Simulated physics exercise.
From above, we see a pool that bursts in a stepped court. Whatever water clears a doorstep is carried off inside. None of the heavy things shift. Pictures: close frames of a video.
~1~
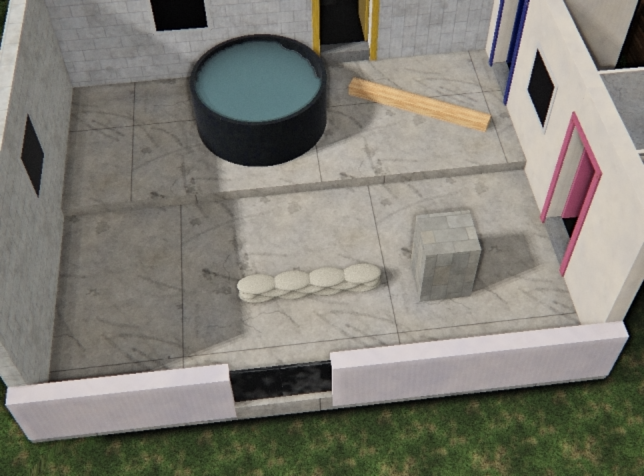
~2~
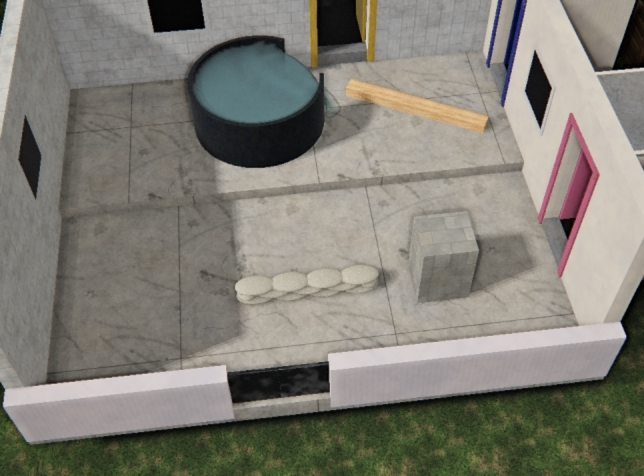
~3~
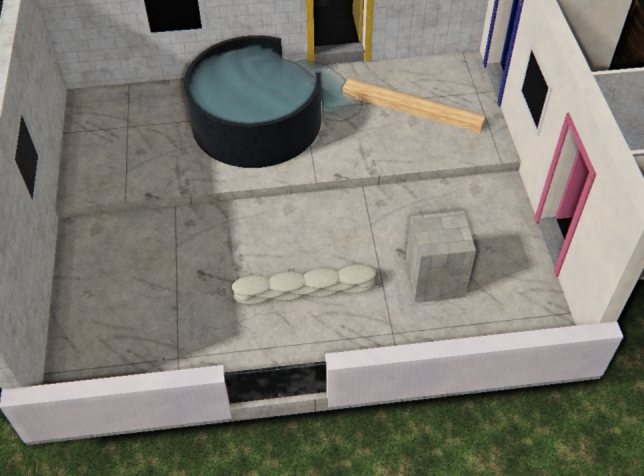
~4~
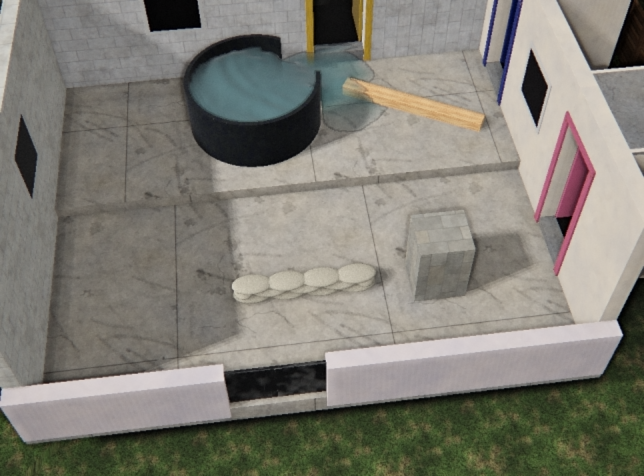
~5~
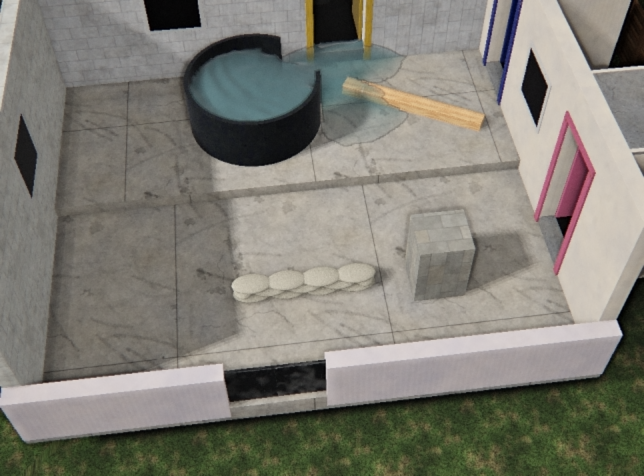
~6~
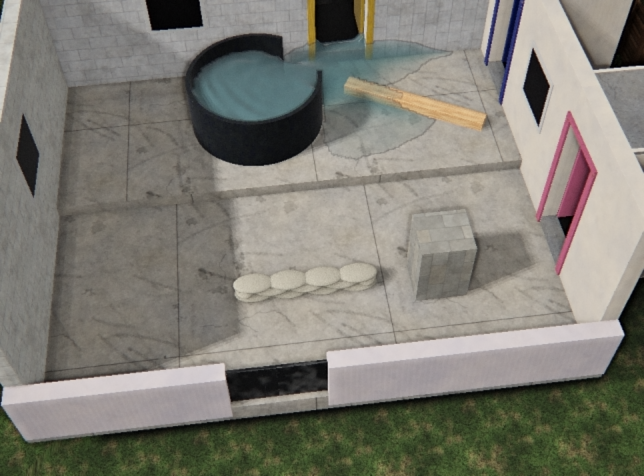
Water poured out of a gap in the dark round pool at the back of the courtyard and spread rightward across the pale floor, around the wooden beam, while the sandbags and block stayed put.
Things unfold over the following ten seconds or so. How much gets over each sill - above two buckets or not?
At the pink door, not above two buckets. At the blue door, above two buckets. At the yellow door, above two buckets.
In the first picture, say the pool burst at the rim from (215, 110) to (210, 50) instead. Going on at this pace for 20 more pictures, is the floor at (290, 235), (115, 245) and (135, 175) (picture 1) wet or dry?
Listed order gives left alone; sopping; sopping.
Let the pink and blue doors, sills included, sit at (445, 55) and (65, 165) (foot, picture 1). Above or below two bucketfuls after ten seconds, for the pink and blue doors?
Well, the pink one tops the limit, but the blue one comes up short.
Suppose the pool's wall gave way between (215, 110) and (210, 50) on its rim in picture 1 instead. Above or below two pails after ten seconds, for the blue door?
So blue comes in lower.
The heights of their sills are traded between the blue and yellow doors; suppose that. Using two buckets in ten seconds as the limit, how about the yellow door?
I'd say yellow gets swamped there.
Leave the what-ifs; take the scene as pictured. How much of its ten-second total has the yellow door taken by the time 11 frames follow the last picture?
Roughly 80 percent.
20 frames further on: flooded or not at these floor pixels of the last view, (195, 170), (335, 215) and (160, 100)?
Point by point: Not yet wet, not yet wet, inundated.
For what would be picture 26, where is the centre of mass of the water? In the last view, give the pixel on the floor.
Close to (356, 127).
A moment on, water covers 20 % of the floor; the pink door not reached, the blue door under two buckets in, the yellow door over two buckets in.
Next, water covers 30 % of the floor; the pink door wet at the sill, nothing in, the blue door far over two buckets in, the yellow door far over two buckets in.
Then, water covers 40 % of the floor; the pink door wet at the sill, nothing in, the blue door far over two buckets in, the yellow door far over two buckets in.
Later, water covers 70 % of the floor; the pink door wet at the sill, nothing in, the blue door far over two buckets in, the yellow door far over two buckets in.
In the end, water covers 85 % of the floor; the pink door wet at the sill, nothing in, the blue door far over two buckets in, the yellow door far over two buckets in.
